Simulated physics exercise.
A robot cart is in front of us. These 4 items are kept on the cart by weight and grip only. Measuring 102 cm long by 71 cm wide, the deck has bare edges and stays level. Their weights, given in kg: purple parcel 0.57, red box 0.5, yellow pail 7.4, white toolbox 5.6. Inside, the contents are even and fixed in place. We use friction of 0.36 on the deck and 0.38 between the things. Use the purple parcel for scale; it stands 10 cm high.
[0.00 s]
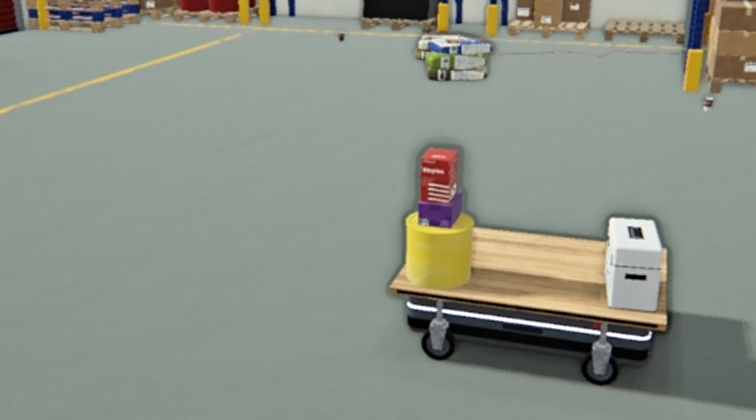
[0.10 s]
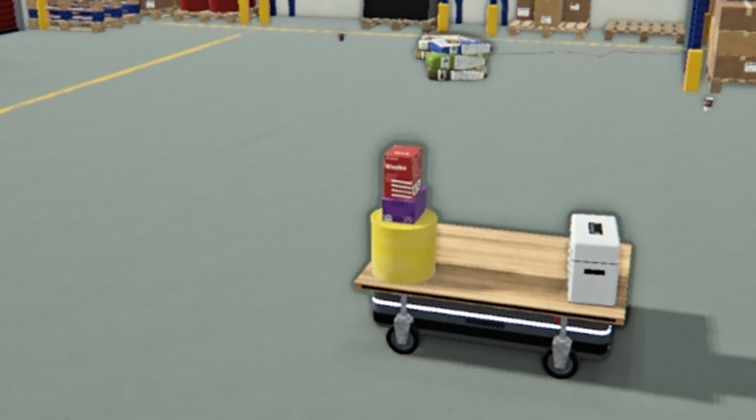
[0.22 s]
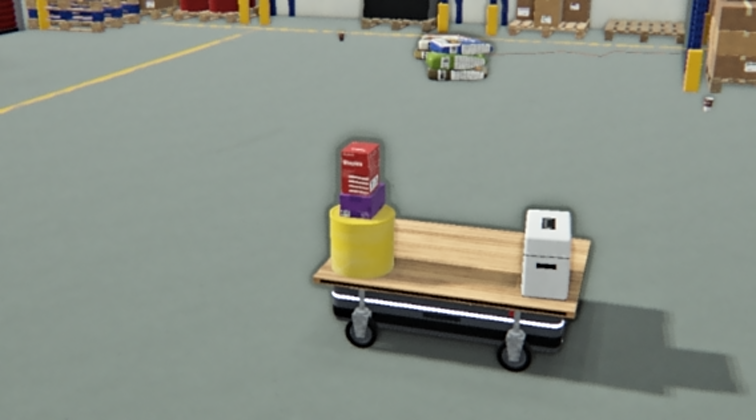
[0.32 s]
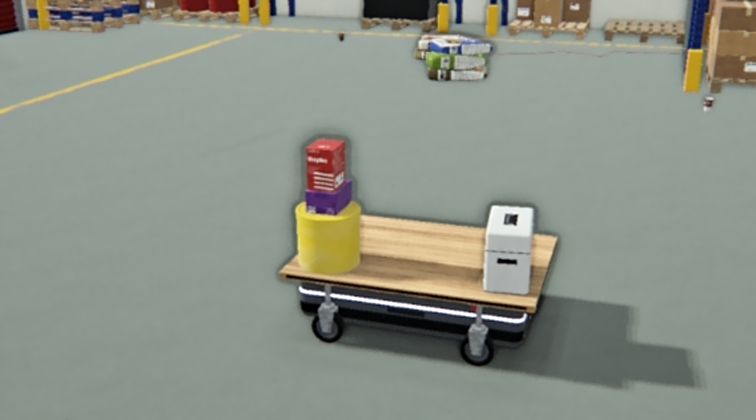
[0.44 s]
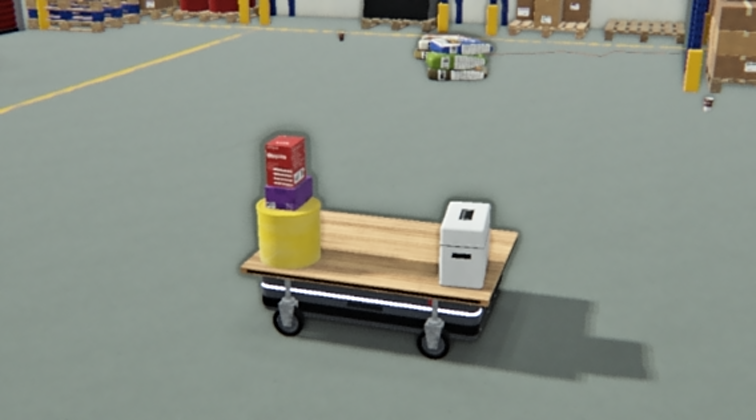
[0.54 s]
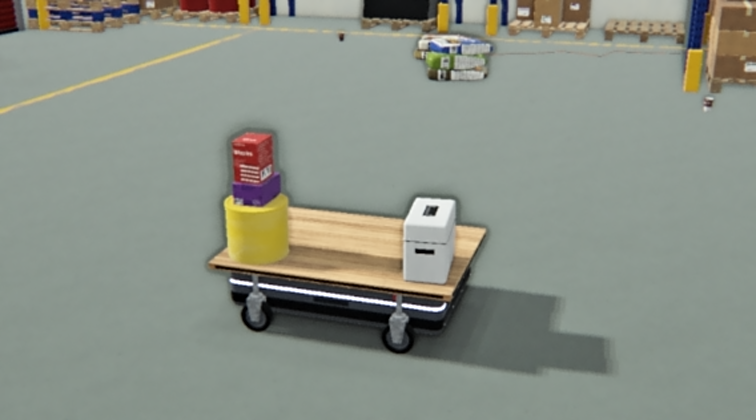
A flat wooden cart rolled steadily leftward across the grey warehouse floor, carrying a red box stacked on a purple parcel atop a yellow pail, with a white box riding at its right end.
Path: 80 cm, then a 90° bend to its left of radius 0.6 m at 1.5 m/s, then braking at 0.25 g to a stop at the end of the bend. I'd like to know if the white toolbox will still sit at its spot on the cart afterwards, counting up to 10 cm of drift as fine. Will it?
Yes, it will.
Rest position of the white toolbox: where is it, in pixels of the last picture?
Around pixel (163, 322).
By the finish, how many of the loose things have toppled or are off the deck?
The number is 3.
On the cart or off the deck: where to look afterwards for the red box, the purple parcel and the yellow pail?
Well, the red box does come off, the purple parcel does come off, and the yellow pail does come off.
After 0.94 s, cart 141 cm along, turned 44°; red box 3° off upright; purple parcel moved 46 cm; yellow pail moved 43 cm.
After 1.34 s, cart 201 cm along, turned 90°; purple parcel, red box and yellow pail now off the deck.
In the end (2.4 s), off the deck, purple parcel, red box and yellow pail; the last one under 10 cm from the start. In the last view, white toolbox near (163, 322).
